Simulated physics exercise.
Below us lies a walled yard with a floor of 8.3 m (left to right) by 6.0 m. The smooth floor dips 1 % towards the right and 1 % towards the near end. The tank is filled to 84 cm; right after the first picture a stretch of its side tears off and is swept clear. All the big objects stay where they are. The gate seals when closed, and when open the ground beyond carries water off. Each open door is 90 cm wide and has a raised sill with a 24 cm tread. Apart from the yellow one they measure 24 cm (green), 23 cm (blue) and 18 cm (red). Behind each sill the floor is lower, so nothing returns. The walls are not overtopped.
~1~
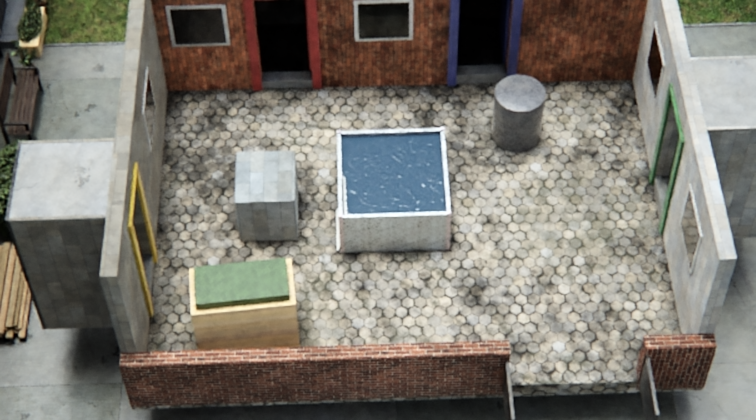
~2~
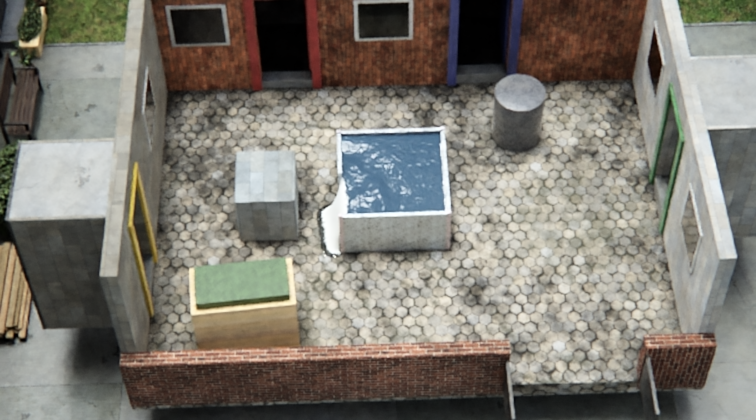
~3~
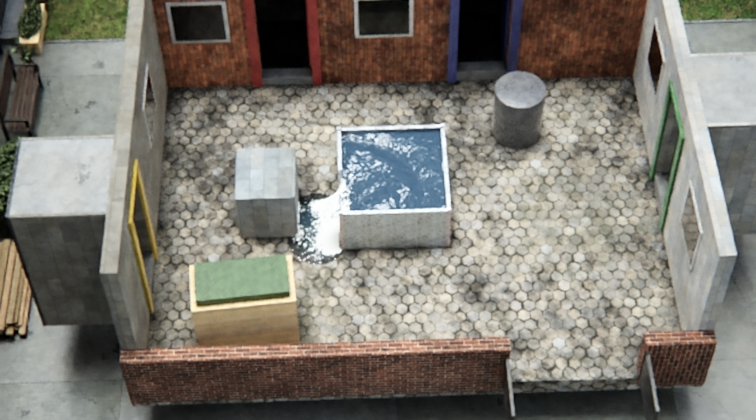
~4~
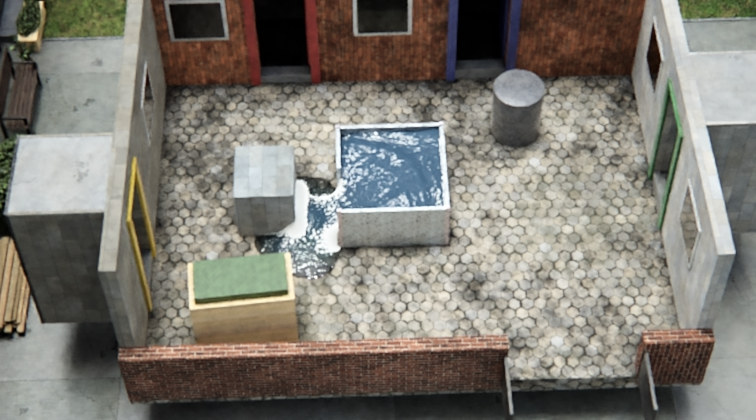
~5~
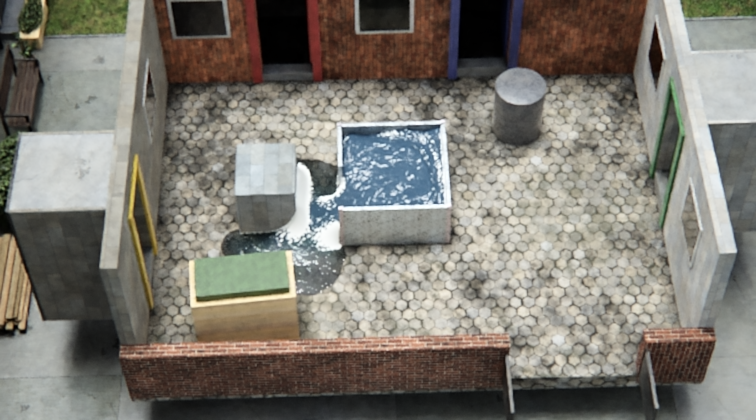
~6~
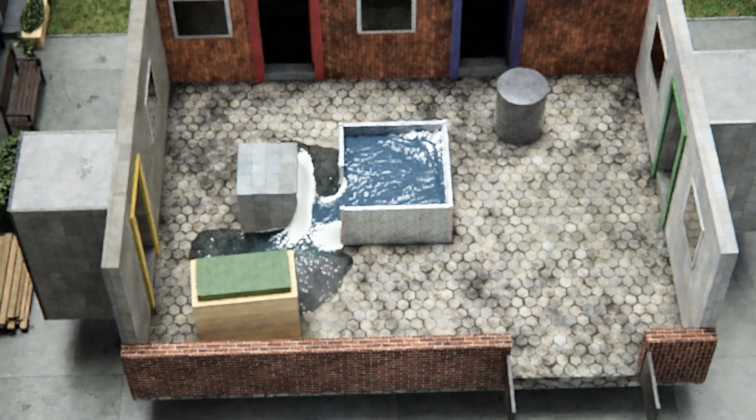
Water bursts from the left side of a square white-walled tank in a walled yard of pale hexagonal paving, seen from high above. A grey block stands left of the tank, a green-topped box at lower left and a grey cylinder at upper right, with red, blue, yellow and green doorways around. The water foams against the block and spreads around it and behind the box, while the view shifts very slightly.
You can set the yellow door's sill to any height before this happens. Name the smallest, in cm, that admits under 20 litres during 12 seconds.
At least 33 cm or so.
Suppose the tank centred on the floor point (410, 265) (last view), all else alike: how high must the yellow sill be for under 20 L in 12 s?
Then roughly 22 cm.
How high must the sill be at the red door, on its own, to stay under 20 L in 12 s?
About 14.5 cm at red.
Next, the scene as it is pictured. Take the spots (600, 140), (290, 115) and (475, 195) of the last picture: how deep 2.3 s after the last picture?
About 0, 2 and 0 cm.
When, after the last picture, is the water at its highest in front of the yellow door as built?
Around 1.0 s.
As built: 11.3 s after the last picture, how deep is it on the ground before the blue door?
About 5.0 cm.
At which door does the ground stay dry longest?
The green one.
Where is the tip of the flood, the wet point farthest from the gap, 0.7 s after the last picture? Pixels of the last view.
At about (148, 362).
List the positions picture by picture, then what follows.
In the first picture, still water, 84 cm deep, in the tank at (393, 175); the yellow door at (144, 248) is dry.
In the second picture, water pours out at (343, 215) and has run 0.4 m, to (322, 223); about 10 cm deep outside, 84 cm at the back.
In the third picture, the front is at (293, 241), 0.8 m from the gap at (343, 215); 0.8 m2 of floor is wet, 84 cm left at the back.
In the fourth picture, the gap is at (342, 214), the front 1.3 m out at (262, 249); the back of the tank holds 80 cm.
In the fifth picture, water pours out at (343, 212) and has run 1.9 m, to a hidden place; about 6 cm deep outside, 72 cm at the back.
In the sixth picture, water pours out at (345, 211) and has run 2.4 m, to a hidden place; about 4 cm deep outside, 72 cm at the back; 0.7 m in a straight line remain to the yellow door at (145, 240).
Then, 0.7 s after the last picture water covers 20 % of the floor, deepest (56 cm) near (302, 219); 23 cm at the yellow door, 0 litres in over its 25 cm sill.
Then, 2.3 s after the last picture water covers 45 % of the floor, deepest (33 cm) near (302, 219); 25 cm at the yellow door, 58 litres in over its 25 cm sill.
Then, 11.3 s after the last picture water covers 95 % of the floor, deepest (10 cm) near (678, 301); 6 cm at the yellow door, 61 litres in over its 25 cm sill.
At the yellow door as built, the water peaked near 38 cm, 1.1 s after the last picture.
With a sill of 29.5 cm, 34 litres would have come in within the 12 s; with 40 cm, 4 litres. So under 20 litres takes about 33 cm.
